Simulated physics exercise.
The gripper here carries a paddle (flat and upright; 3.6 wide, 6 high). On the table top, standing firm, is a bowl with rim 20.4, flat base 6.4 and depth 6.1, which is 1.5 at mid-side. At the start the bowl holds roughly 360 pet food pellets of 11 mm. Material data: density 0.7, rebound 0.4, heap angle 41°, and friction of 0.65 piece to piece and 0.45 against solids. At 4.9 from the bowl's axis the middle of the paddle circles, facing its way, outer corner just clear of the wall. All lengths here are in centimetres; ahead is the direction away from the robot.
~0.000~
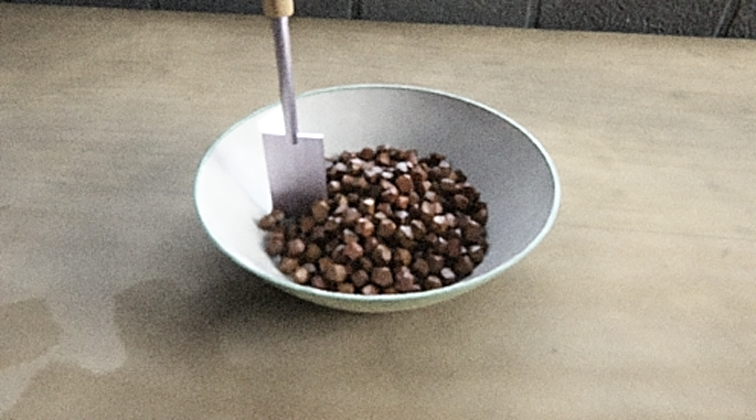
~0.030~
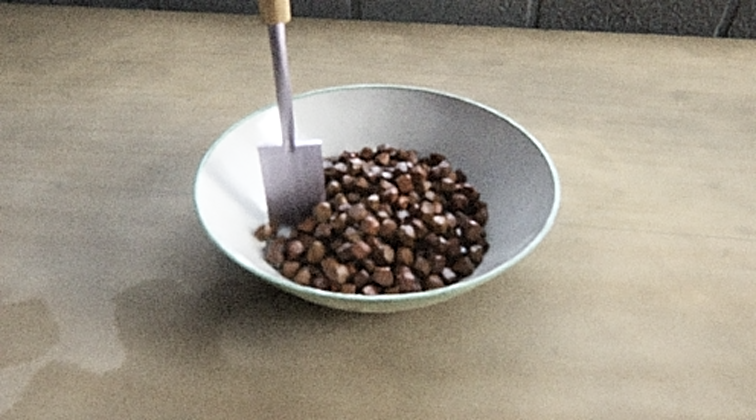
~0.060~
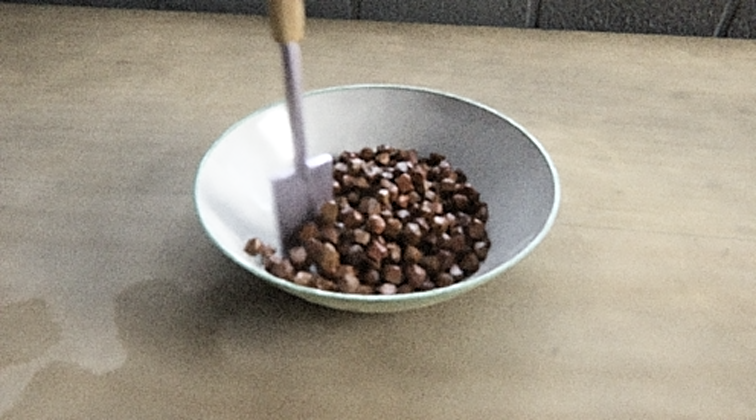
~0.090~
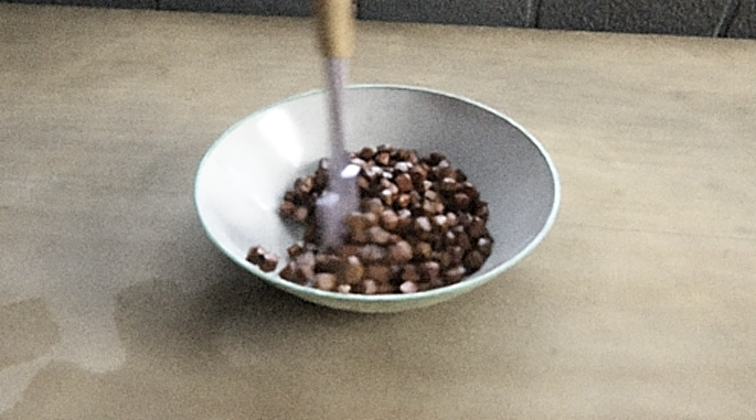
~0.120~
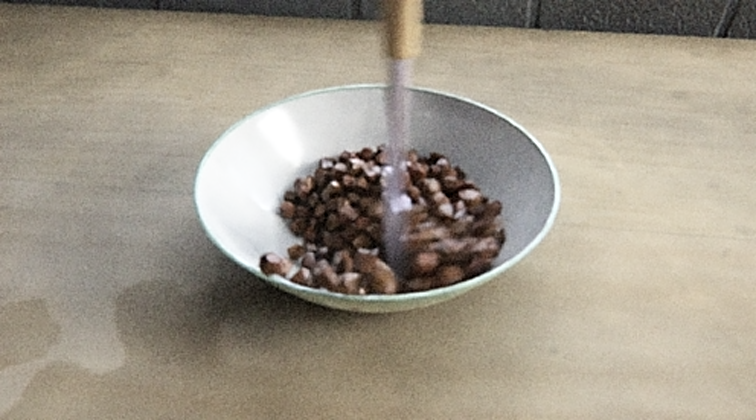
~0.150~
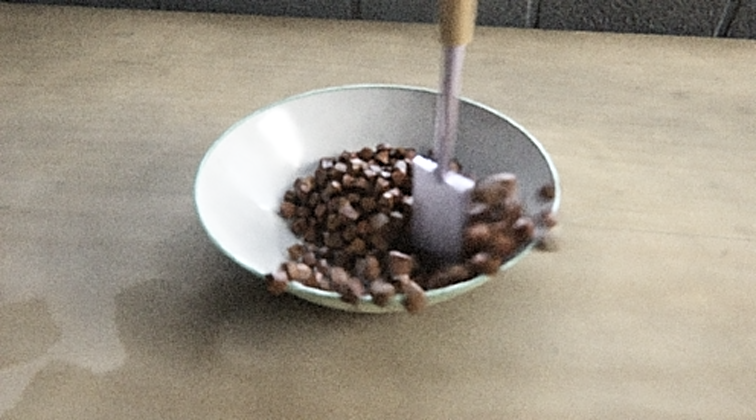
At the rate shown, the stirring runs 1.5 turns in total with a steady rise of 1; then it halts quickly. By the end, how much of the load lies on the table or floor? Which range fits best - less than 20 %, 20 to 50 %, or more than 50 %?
The range that fits is 20 to 50 %.
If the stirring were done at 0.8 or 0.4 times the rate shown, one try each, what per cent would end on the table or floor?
First try close to 20, second close to 0, in per cent.
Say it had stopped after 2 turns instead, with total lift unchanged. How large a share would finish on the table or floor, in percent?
About 30 per cent.
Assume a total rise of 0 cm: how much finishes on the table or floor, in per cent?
It comes to some 35 per cent.
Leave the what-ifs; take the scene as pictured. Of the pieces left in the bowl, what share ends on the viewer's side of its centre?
Close to 50 in a hundred.
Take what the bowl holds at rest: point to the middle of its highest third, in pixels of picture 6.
I'd put it at about (386, 206).
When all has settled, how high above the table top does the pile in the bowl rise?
Top height: Around 5.0 cm.
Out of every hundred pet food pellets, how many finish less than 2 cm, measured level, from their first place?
About 20 %.
After 0.29 s, 292° round, highest piece 10 above the table; 301 in the bowl, 11 on the table or floor, 43 in flight or on the tool.
After 0.43 s, 83° round, highest piece 8 above the table; 267 in the bowl, 70 on the table or floor, 18 in flight or on the tool.
After 0.70 s, 180° round, highest piece 5 above the table; 257 in the bowl, 98 on the table or floor.
After 1.40 s, 180° round, highest piece 5 above the table; 257 in the bowl, 98 on the table or floor.
In the end, 257 in the bowl, 98 on the table or floor. That is 28 % on the table or floor.
